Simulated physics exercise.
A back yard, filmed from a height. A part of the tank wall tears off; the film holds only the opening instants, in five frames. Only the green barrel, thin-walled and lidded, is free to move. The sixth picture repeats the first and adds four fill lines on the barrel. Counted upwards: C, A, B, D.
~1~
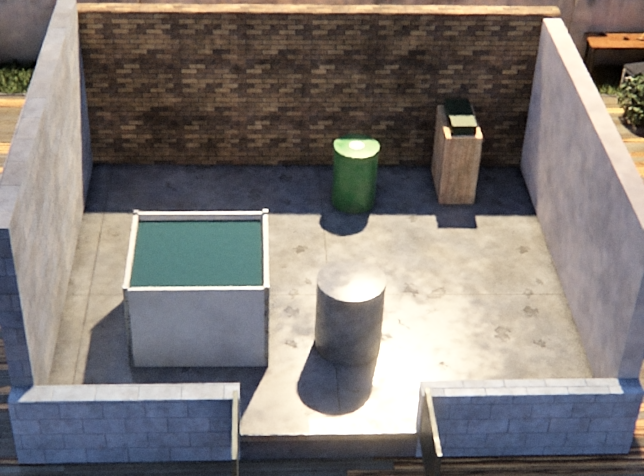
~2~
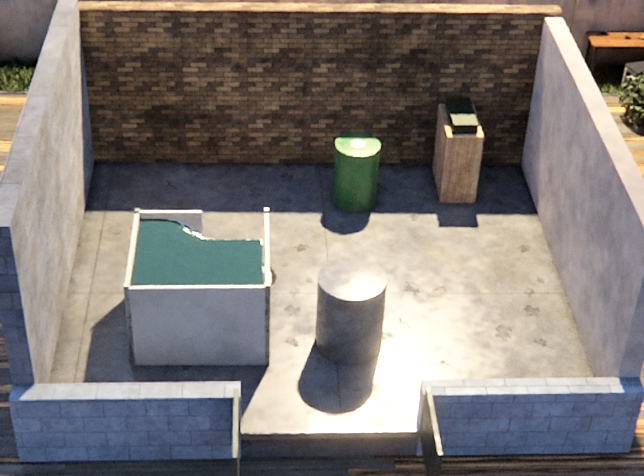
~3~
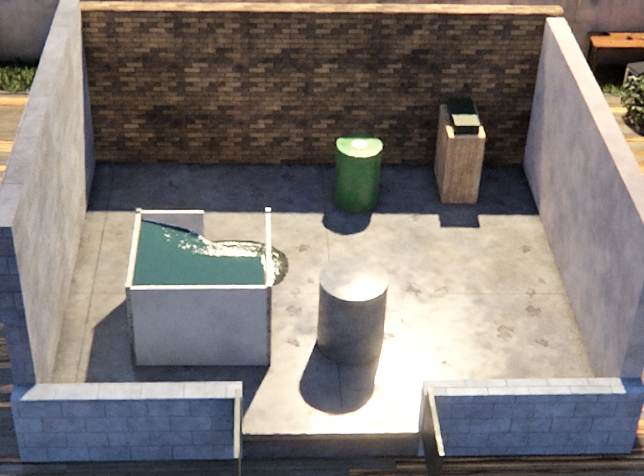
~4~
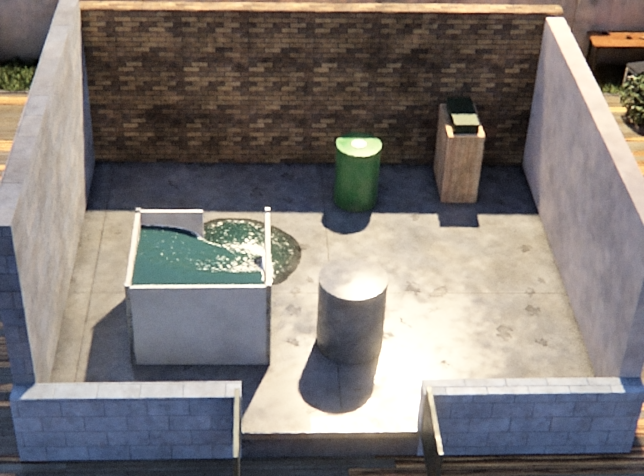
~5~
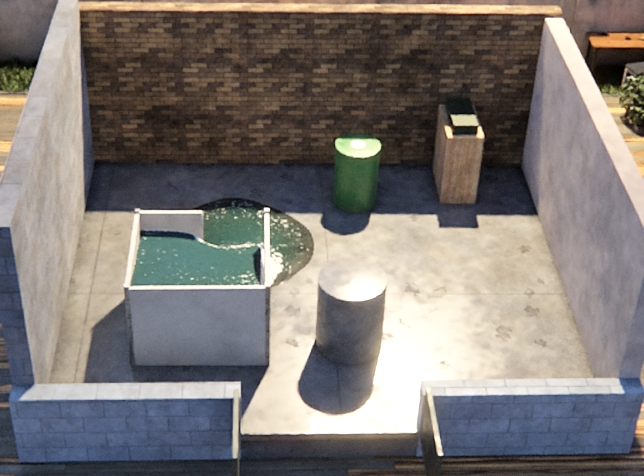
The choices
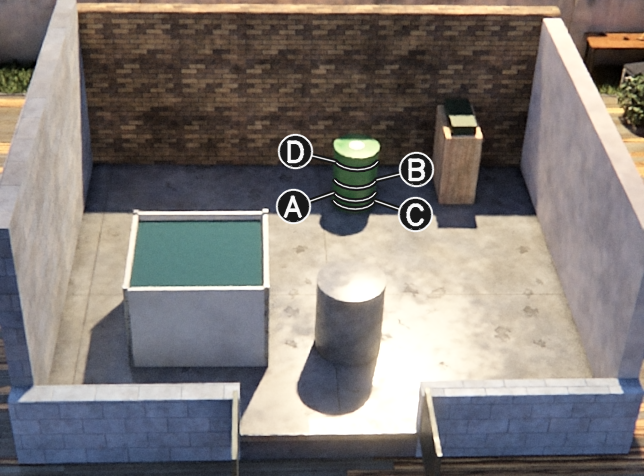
In a walled back yard, green water poured out of a pale tank through a gap at its far right corner and spread in a puddle across the ground, while the green barrel stood still.
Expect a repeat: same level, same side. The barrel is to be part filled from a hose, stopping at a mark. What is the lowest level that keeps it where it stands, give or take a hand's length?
The answer is line B.
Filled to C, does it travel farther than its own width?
Yes, clearly.
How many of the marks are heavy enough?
Two of them.
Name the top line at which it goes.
Line A.
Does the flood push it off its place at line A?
Yes.
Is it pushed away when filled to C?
Yes, it does.
On the marked copy, A at (355, 201); B at (356, 188); C at (355, 209); D at (357, 169); from the bottom up C, A, B, D.
With A, it is pushed about its own width away.
With B, it does not move.
With C, it is pushed about 3 times its own width away.
With D, it does not move.
